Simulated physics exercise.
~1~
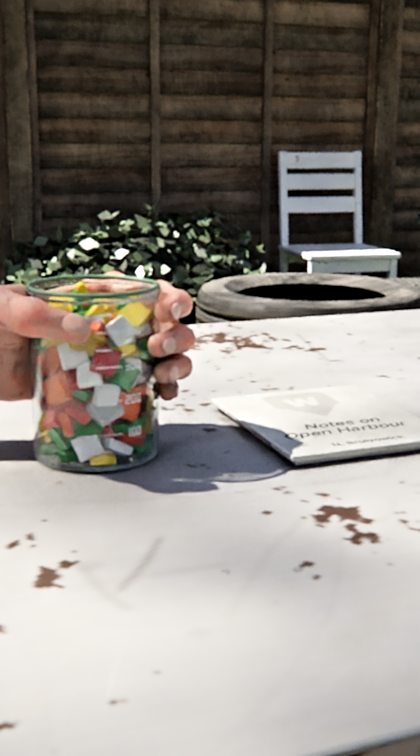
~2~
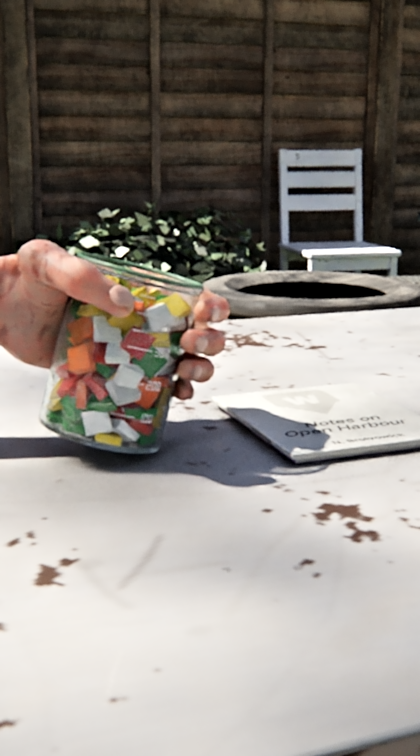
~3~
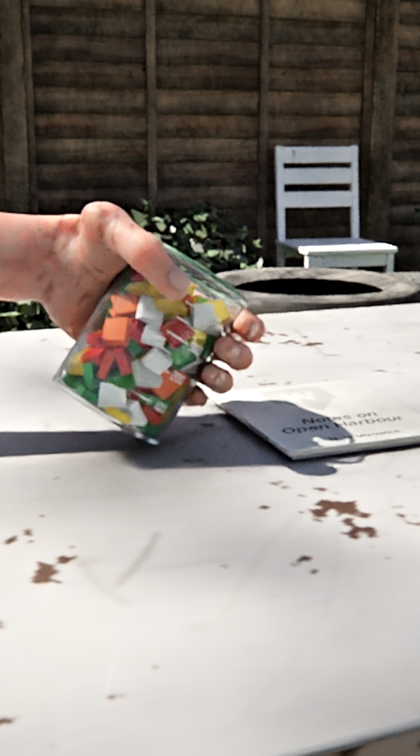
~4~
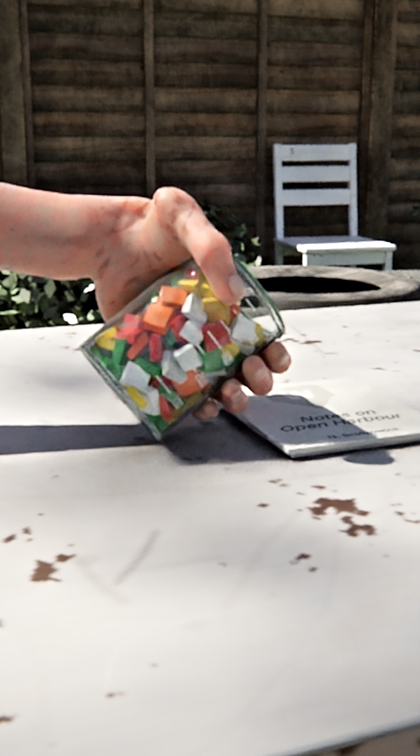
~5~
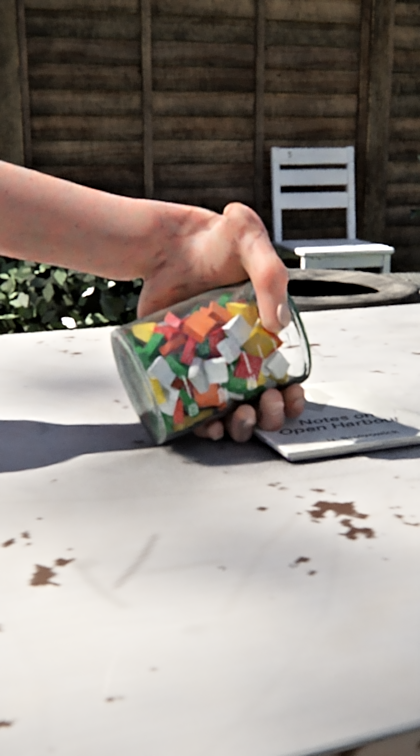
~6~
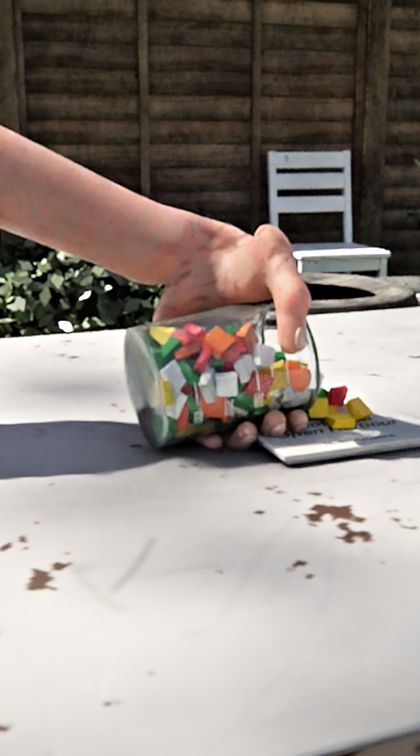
A hand tips a glass of colourful tiles rightward onto its side, and a few spill out.
